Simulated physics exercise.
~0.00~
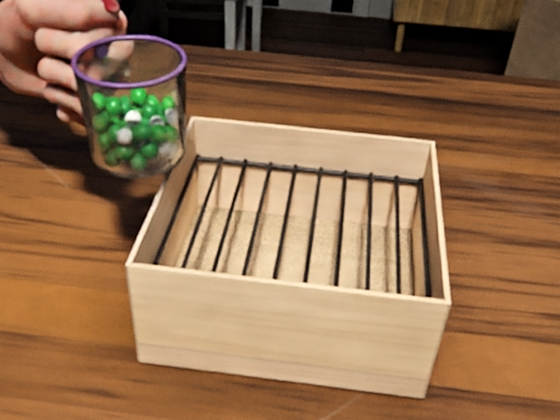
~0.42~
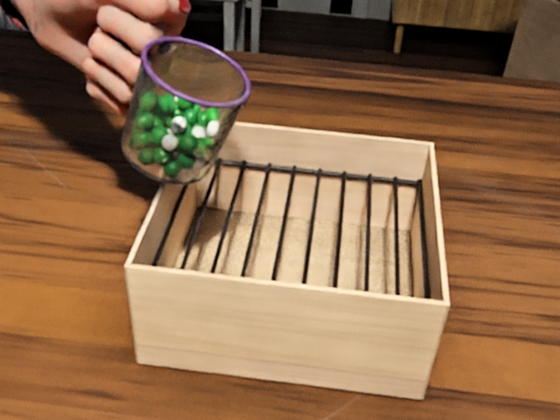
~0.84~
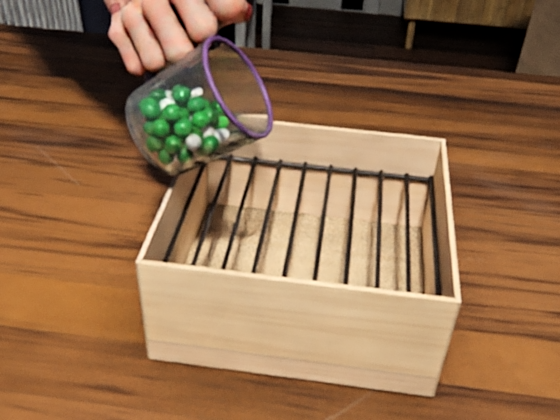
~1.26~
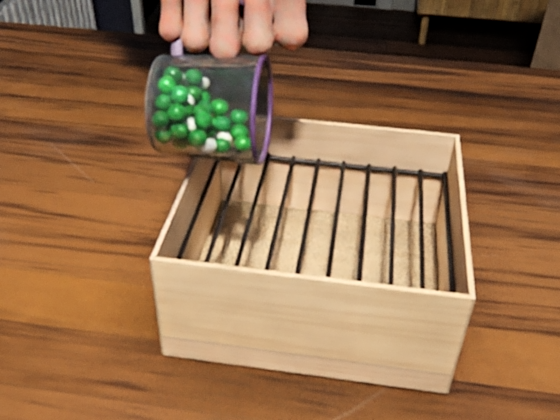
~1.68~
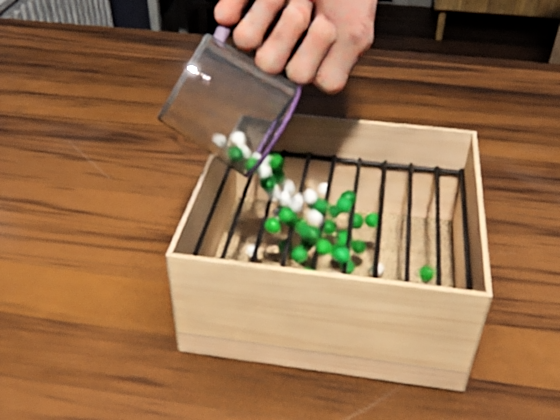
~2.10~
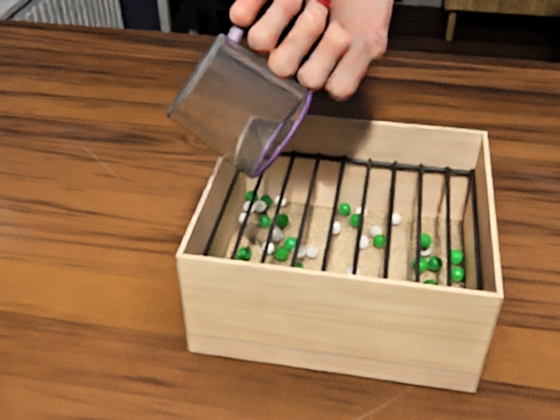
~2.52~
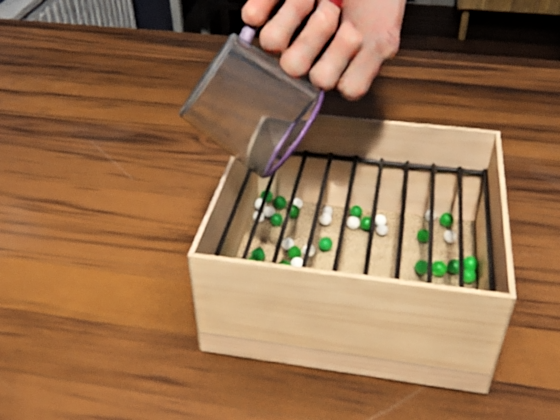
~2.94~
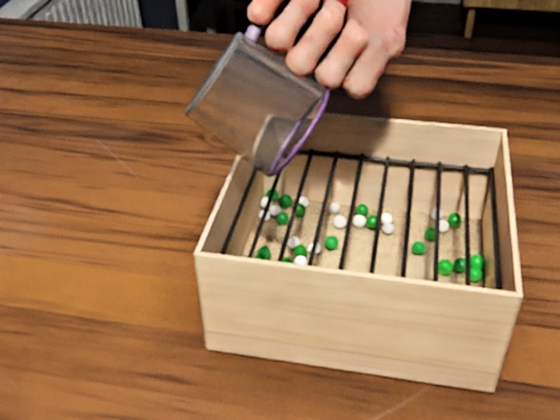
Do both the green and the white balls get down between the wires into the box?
Yes, the green balls and the white balls all fall between the wires and end up in the box beneath them.
Hand tipping a clear cup over a wooden box strung with dark wires, green and white balls all dropping through to the bottom.
